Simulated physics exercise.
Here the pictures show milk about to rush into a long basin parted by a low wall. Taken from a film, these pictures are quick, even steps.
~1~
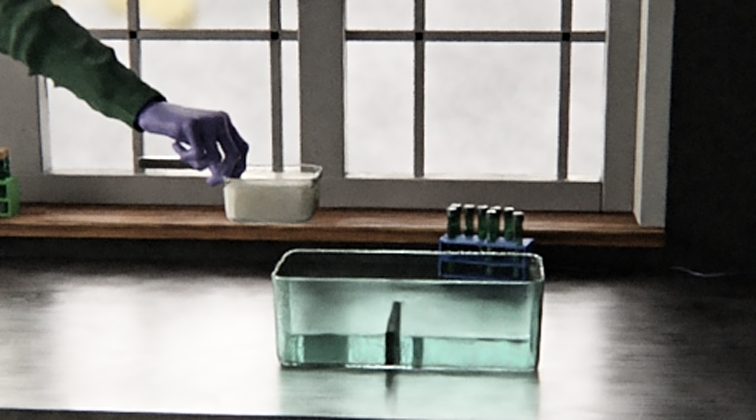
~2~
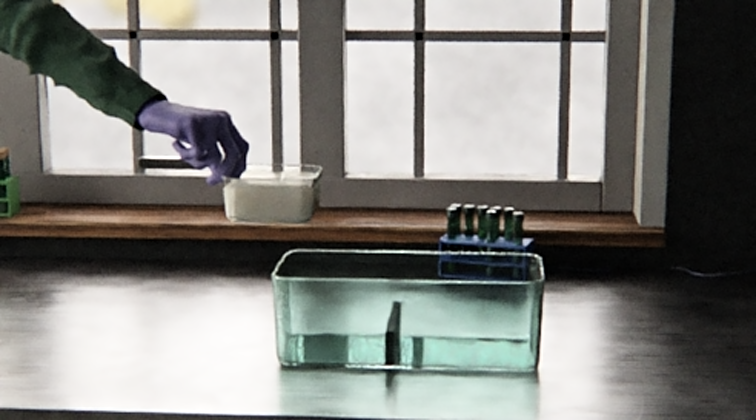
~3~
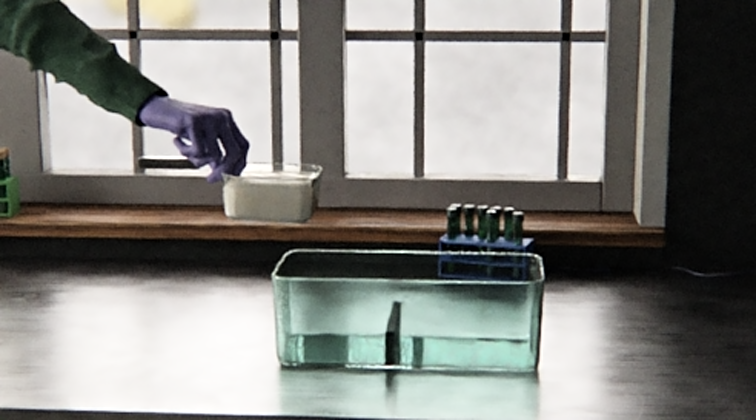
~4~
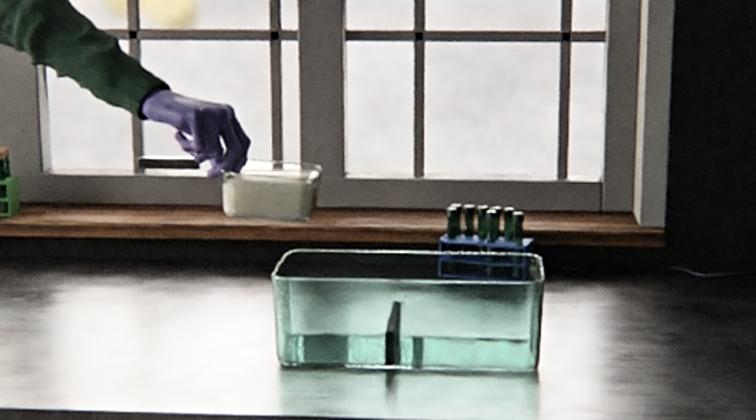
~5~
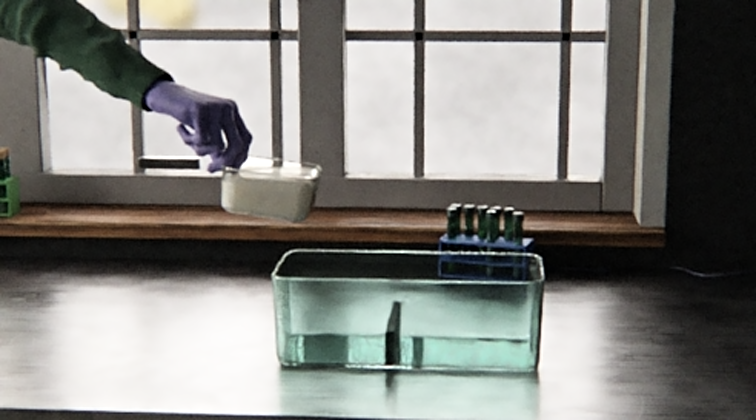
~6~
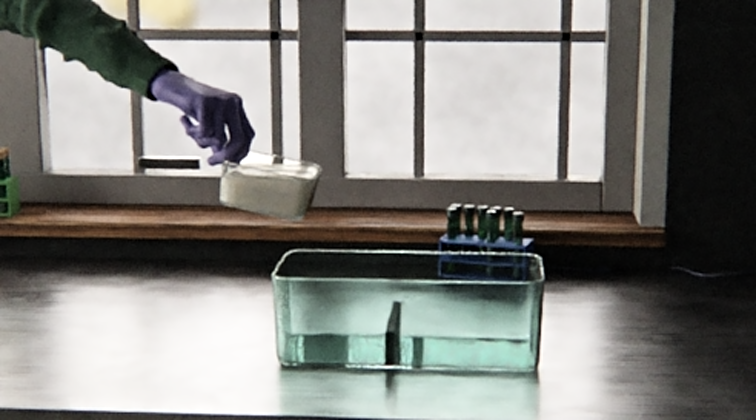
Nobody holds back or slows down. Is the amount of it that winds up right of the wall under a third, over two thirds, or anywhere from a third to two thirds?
I predict a middling amount ends up right of the wall, one third up to two thirds.
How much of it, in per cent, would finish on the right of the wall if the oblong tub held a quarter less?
Close to 30 per cent, more or less.
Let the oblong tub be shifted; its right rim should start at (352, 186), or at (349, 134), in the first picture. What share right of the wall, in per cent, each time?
It comes to 90 % the first time and 90 % the second.
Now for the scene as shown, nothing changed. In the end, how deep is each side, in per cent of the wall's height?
Left near 30; right near 20.
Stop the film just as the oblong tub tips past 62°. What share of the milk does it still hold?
50 per cent, approximately.
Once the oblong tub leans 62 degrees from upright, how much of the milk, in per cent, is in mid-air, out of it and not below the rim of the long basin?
35 %.
A moment on, the oblong tub is tipped part way and 49 per cent is still to pour, 13 is left of the wall and 0 right of it.
Next, the oblong tub is tipped on its side and 9 per cent is still to pour, 32 is left of the wall and 49 right of it.
Then the oblong tub is tipped on its side and 0 per cent is still to pour, 46 is left of the wall and 50 right of it.
Later the oblong tub is tipped on its side and 0 per cent is still to pour, 48 is left of the wall and 51 right of it.
Finally, 48 per cent lies left of the wall, 51 right of it and 1 outside.
